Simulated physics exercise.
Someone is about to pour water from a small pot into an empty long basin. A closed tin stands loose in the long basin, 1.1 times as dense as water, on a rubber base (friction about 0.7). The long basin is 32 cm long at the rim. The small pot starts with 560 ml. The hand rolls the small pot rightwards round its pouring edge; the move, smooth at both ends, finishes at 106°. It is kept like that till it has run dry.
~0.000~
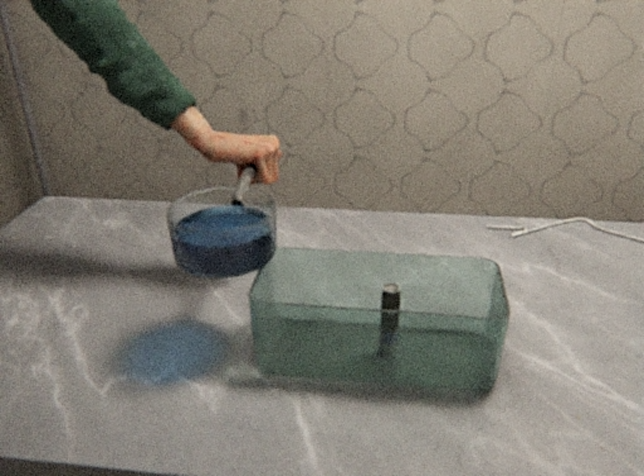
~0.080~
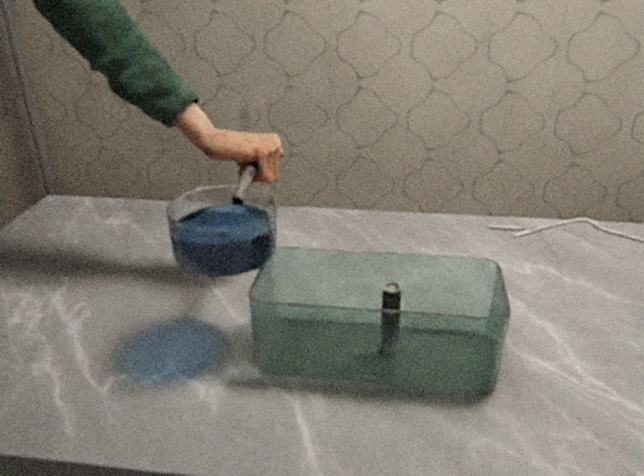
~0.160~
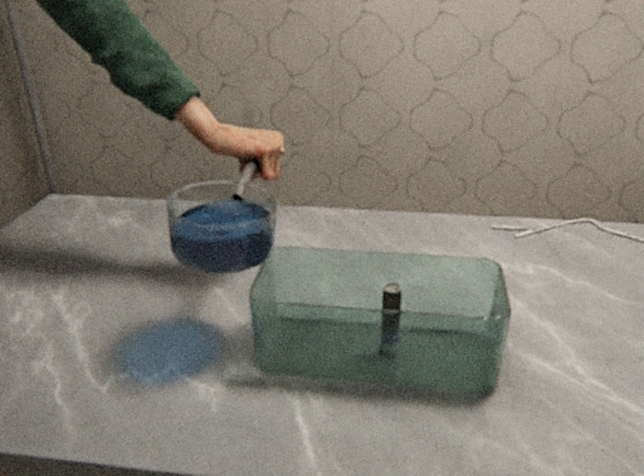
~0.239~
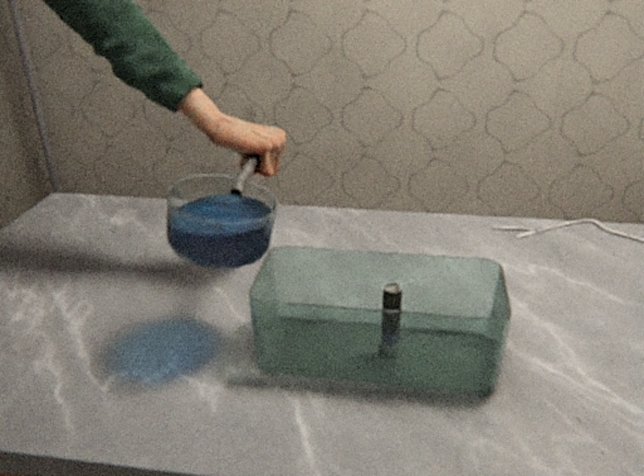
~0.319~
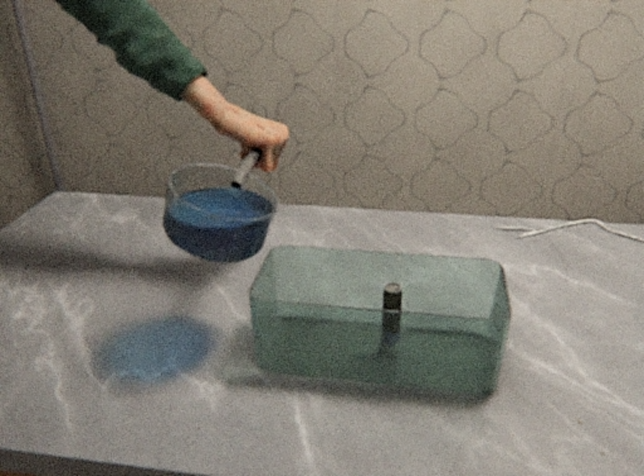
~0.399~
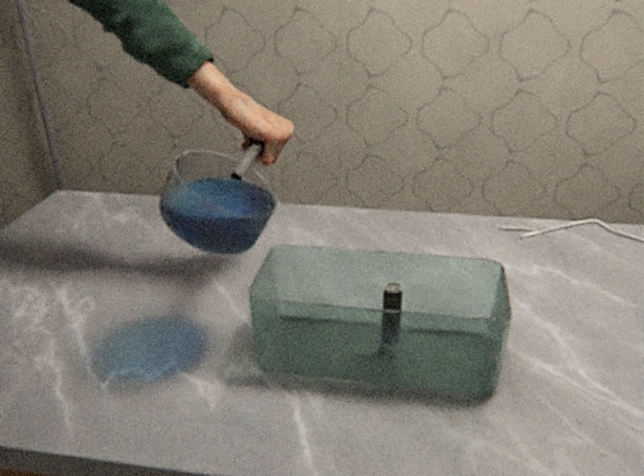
A grey, white-veined marble tabletop stands before a beige wall with a curving lattice pattern, seen from slightly above by a still camera. A hand in a green sleeve holds a clear pot of blue water at left, beside a greenish see-through long basin containing a small dark tin, with a white cord behind. The hand gradually tilts the pot rightwards, its left side rising.
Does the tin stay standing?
The tin stays up.
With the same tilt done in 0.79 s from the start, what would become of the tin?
The tin goes over.
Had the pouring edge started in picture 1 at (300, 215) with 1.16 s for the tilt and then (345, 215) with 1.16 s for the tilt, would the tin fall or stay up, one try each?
First it goes over; then it keeps standing.
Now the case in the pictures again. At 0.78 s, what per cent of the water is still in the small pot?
About 40 per cent.
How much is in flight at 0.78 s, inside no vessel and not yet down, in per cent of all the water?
About 38 per cent.
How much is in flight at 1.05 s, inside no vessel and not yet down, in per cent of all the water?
About 10 per cent.
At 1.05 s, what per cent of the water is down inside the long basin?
Some 84 per cent.
By 0.78 s the tilt is 80° and 40 per cent is still to pour; the tin stands where it began.
By 1.05 s the tilt is 104° and 6 per cent is still to pour; the tin stands where it began.
By 1.35 s the tilt is 106° and 0 per cent is still to pour; the tin stands where it began.
By 1.66 s the tilt is 106° and 0 per cent is still to pour; the tin stands where it began.
At rest the tin stands where it began.
